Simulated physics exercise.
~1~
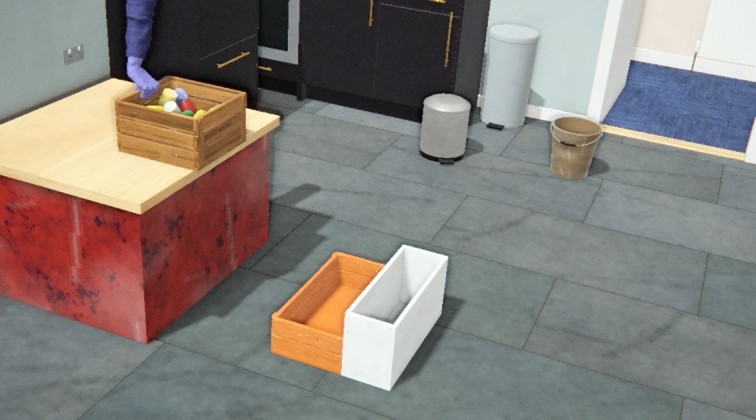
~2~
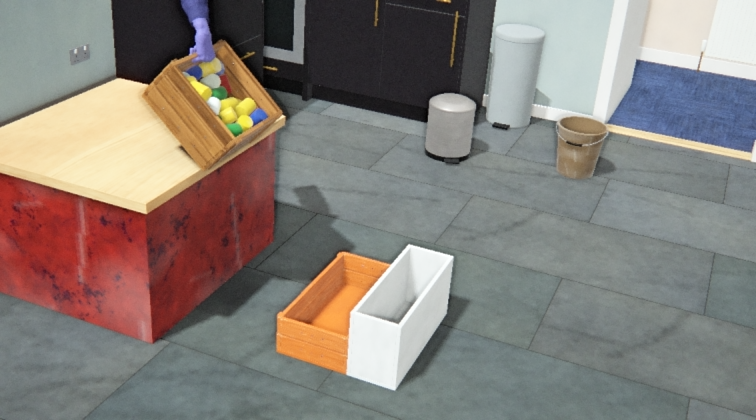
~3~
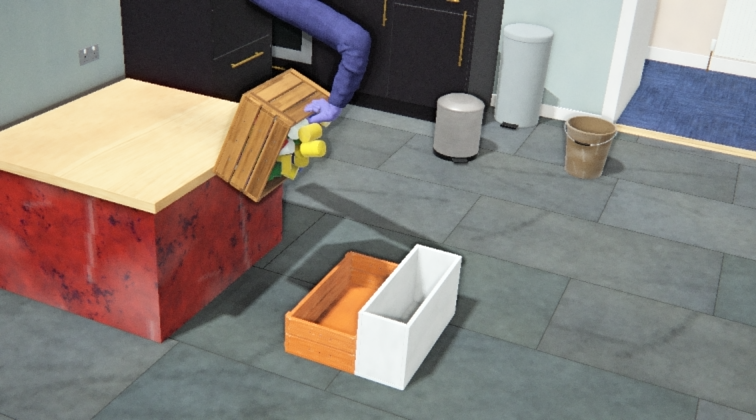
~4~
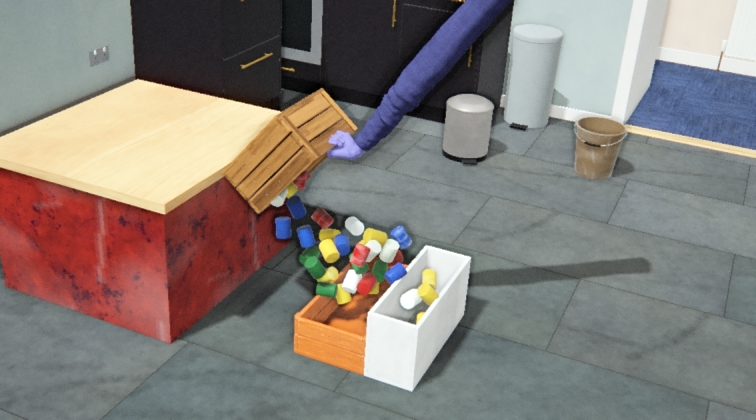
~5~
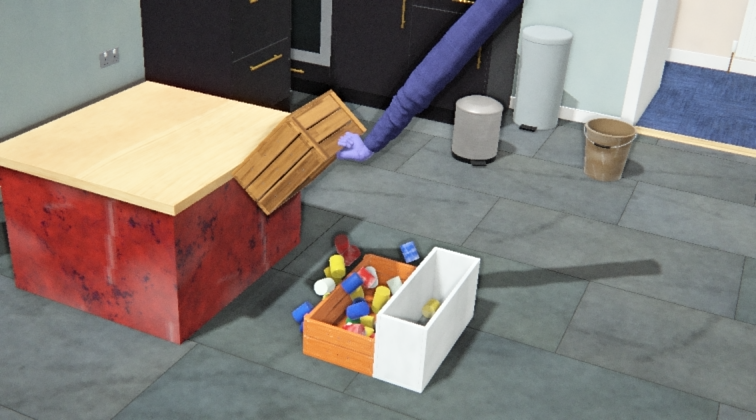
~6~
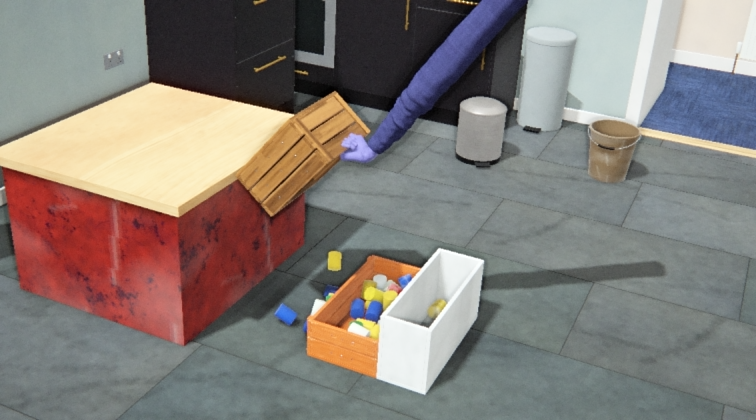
A wooden crate tips off the bench, spilling colourful jars mostly into the orange box.
